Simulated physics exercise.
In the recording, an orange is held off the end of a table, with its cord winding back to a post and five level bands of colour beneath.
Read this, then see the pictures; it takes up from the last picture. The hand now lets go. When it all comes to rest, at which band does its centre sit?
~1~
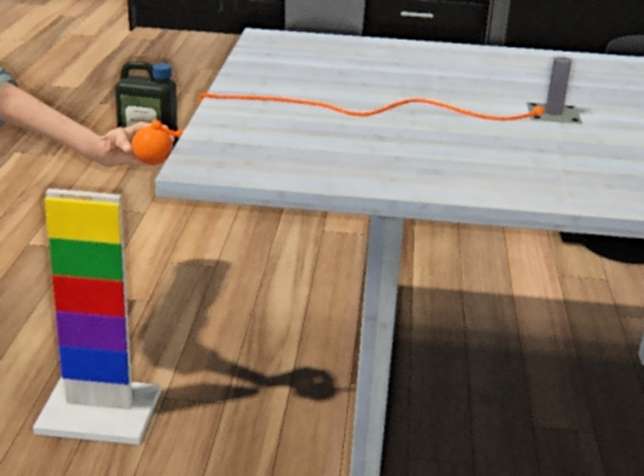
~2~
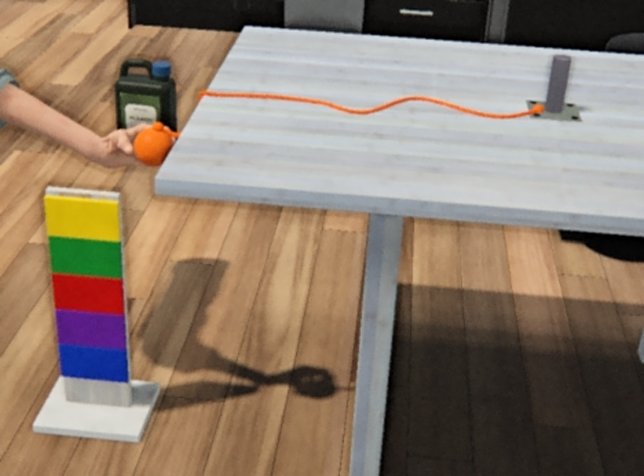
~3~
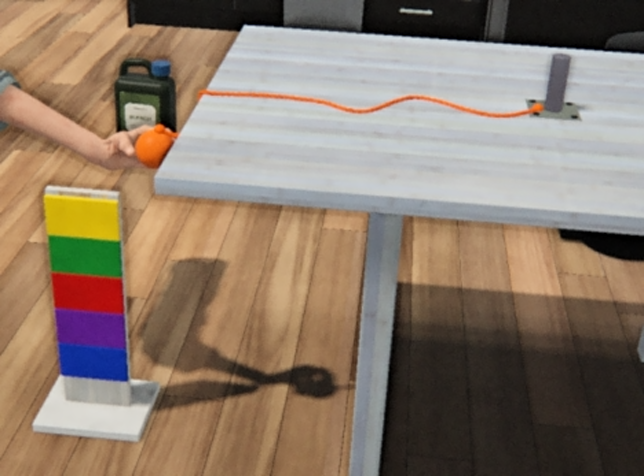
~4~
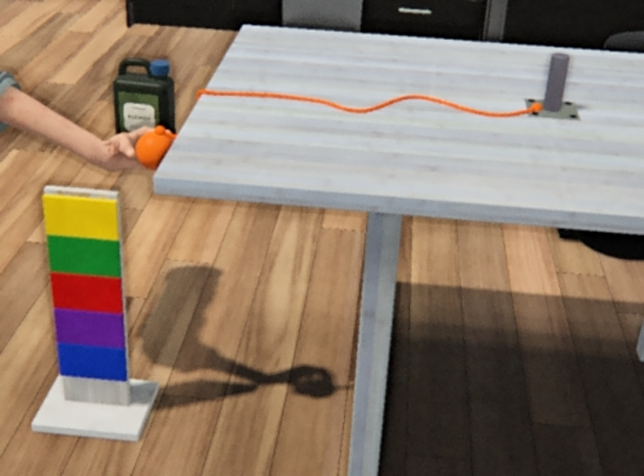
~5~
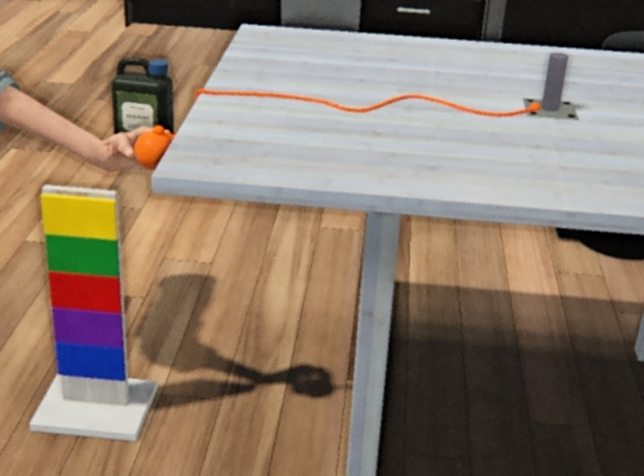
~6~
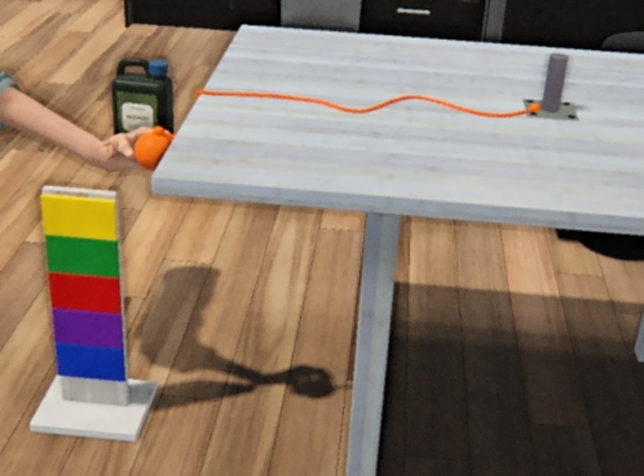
At yellow.
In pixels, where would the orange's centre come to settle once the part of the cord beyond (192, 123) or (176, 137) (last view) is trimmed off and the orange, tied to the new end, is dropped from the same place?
Roughly (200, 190), then roughly (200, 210).
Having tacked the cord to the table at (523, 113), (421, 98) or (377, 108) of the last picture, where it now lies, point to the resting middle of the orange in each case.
Per try (px, approx.): (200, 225); (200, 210); (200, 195).
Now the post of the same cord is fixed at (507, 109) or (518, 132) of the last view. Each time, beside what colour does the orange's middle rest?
Try one - green; try two - green.
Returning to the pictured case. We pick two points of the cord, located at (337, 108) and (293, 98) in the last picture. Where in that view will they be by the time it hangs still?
Point one: (294, 97); point two: (245, 95).
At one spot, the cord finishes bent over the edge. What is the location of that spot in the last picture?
Roughly (244, 95).
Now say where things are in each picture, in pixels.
Orange (153, 145); yellow (82, 222); green (85, 260); red (88, 297); purple (91, 333); blue (94, 367), in the first picture.
Orange (154, 147); cord through (512, 116) (436, 102) (372, 111) (303, 100) (219, 95), in the second picture.
Orange (156, 149), in the third picture.
Orange (156, 151); cord through (511, 115) (434, 100) (371, 110) (301, 99) (217, 94), in the fourth picture.
Orange (155, 150), in the fifth picture.
Orange (155, 151); cord through (509, 115) (432, 101) (369, 110) (300, 99) (215, 94), in the sixth picture.
Soon after, orange near (161, 224); level with yellow.
After that, orange near (228, 226); level with yellow.
And then, orange near (195, 227); level with yellow.
In the end, orange near (201, 227); level with yellow. At yellow.
